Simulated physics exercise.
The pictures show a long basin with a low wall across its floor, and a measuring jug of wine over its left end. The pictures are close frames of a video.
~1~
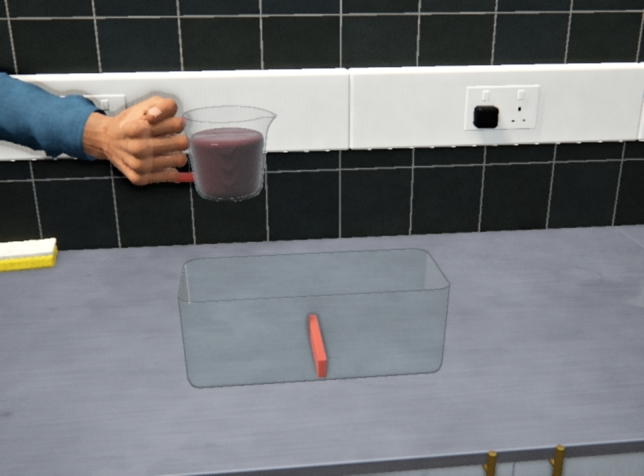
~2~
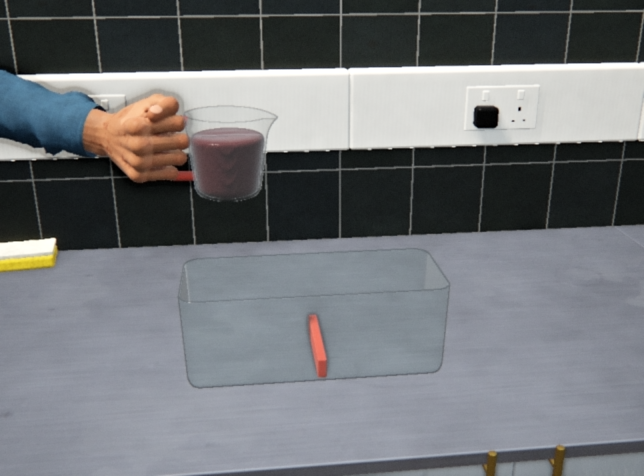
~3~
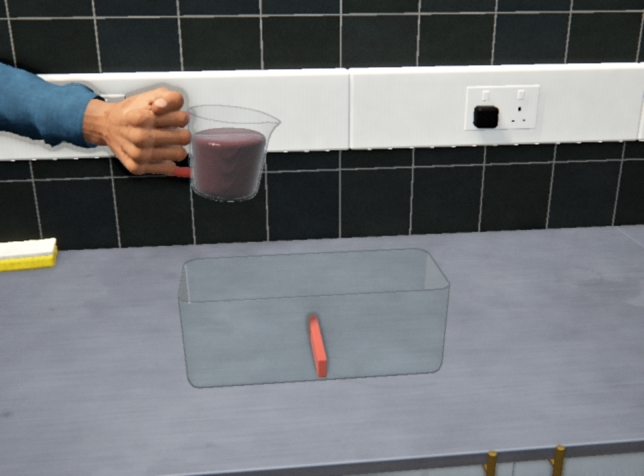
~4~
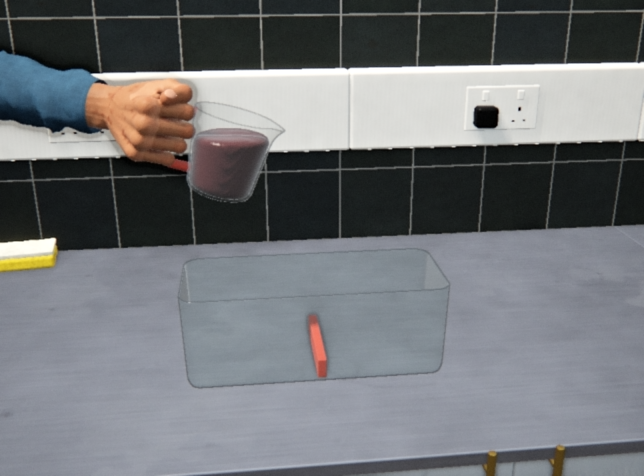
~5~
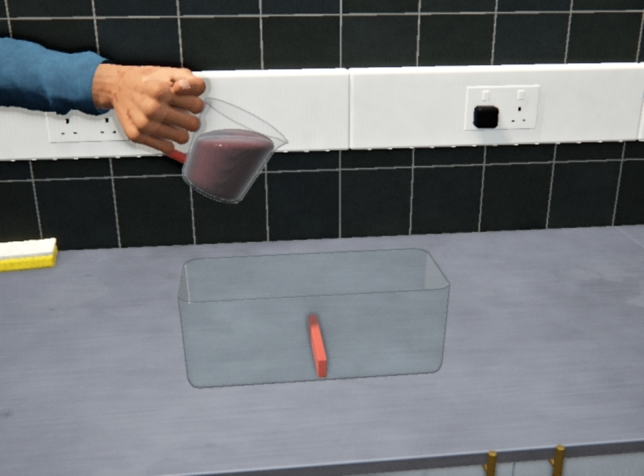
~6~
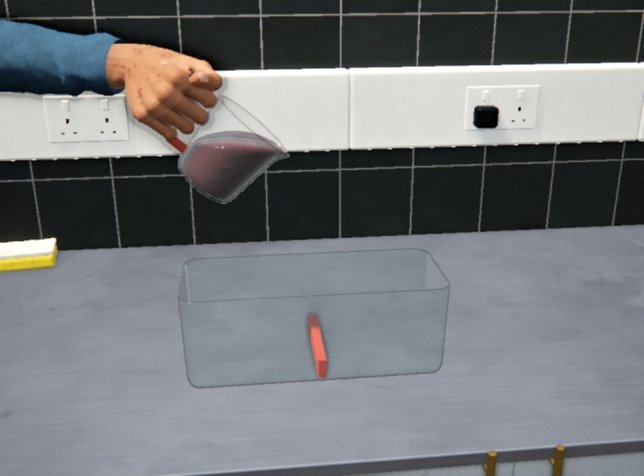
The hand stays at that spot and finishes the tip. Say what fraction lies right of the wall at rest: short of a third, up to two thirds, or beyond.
The share right of the wall is from a third to two thirds.
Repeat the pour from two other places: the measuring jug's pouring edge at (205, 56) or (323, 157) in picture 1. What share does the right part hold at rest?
Roughly 20 per cent, and 90 per cent.
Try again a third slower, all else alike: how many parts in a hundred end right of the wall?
Roughly 65 in a hundred.
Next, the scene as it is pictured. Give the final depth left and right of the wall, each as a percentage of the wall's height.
The left part 40 per cent, the right part 30.
A moment on, the measuring jug is tipped right over and 33 per cent is still to pour, 4 is left of the wall and 18 right of it.
Next, the measuring jug is tipped right over and 1 per cent is still to pour, 47 is left of the wall and 44 right of it.
Then the measuring jug is tipped right over and 0 per cent is still to pour, 54 is left of the wall and 43 right of it.
Later the measuring jug is tipped right over and 0 per cent is still to pour, 54 is left of the wall and 44 right of it.
In the end 54 per cent lies left of the wall, 44 right of it and 2 outside.
